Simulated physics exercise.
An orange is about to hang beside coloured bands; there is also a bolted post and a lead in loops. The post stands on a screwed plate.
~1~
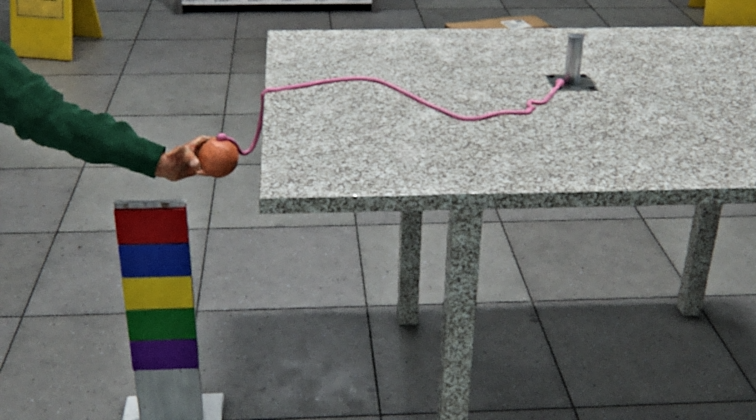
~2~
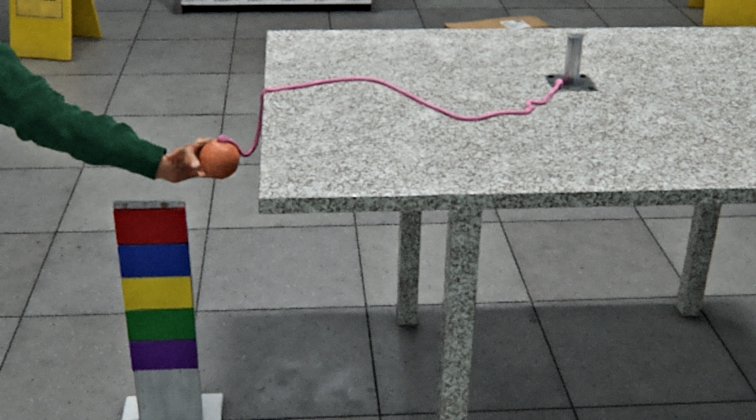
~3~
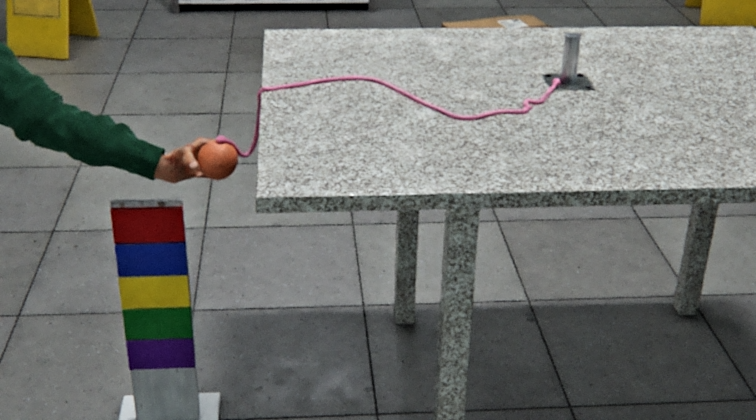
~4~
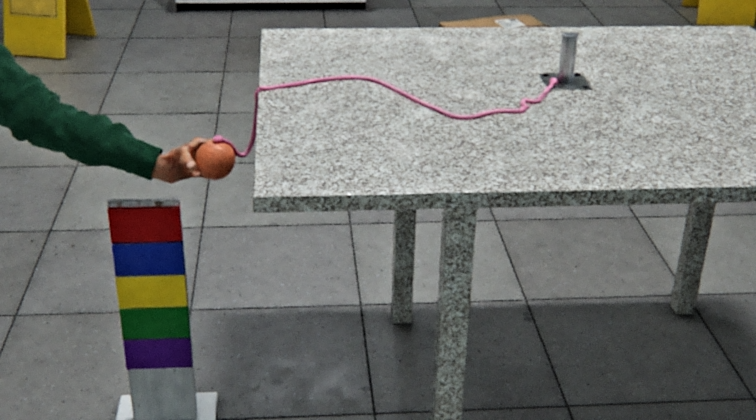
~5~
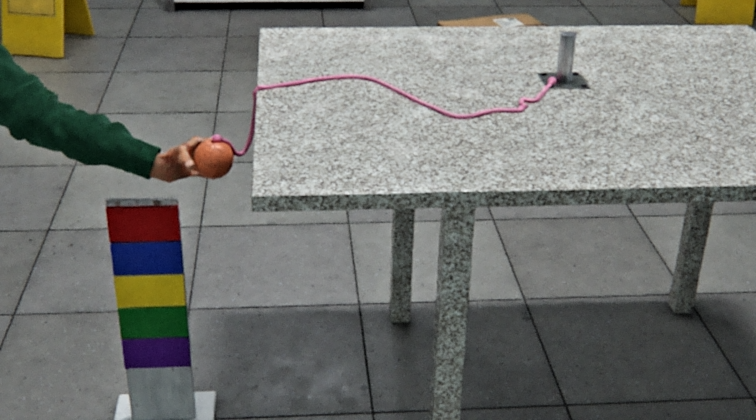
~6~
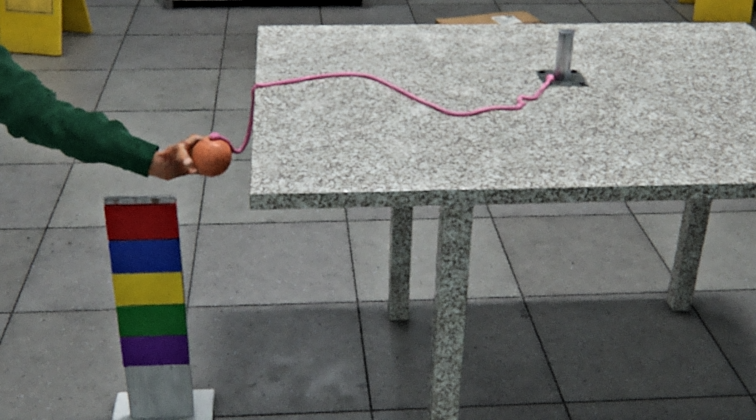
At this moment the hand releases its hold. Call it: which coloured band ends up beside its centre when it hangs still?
Green, beside its centre.
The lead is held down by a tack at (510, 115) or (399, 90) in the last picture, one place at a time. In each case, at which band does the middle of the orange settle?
In order: Yellow; blue.
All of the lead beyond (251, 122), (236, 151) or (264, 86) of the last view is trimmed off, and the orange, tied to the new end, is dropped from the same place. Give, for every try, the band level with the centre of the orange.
Lab note - try 1: Blue; try 2: Yellow; try 3: Red.
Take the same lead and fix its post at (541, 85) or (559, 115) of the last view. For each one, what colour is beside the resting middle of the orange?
Taking the two spots in turn: Purple, then purple.
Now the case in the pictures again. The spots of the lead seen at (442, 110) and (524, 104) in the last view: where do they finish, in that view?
One ends up around (373, 93), the other around (464, 85).
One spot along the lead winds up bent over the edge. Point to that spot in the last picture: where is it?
You'll find it somewhere near (360, 75).
Early on, orange near (279, 308); level with green.
Midway, orange near (256, 321); level with green.
Finally, orange near (264, 321); level with green. Its centre hangs level with the green band.
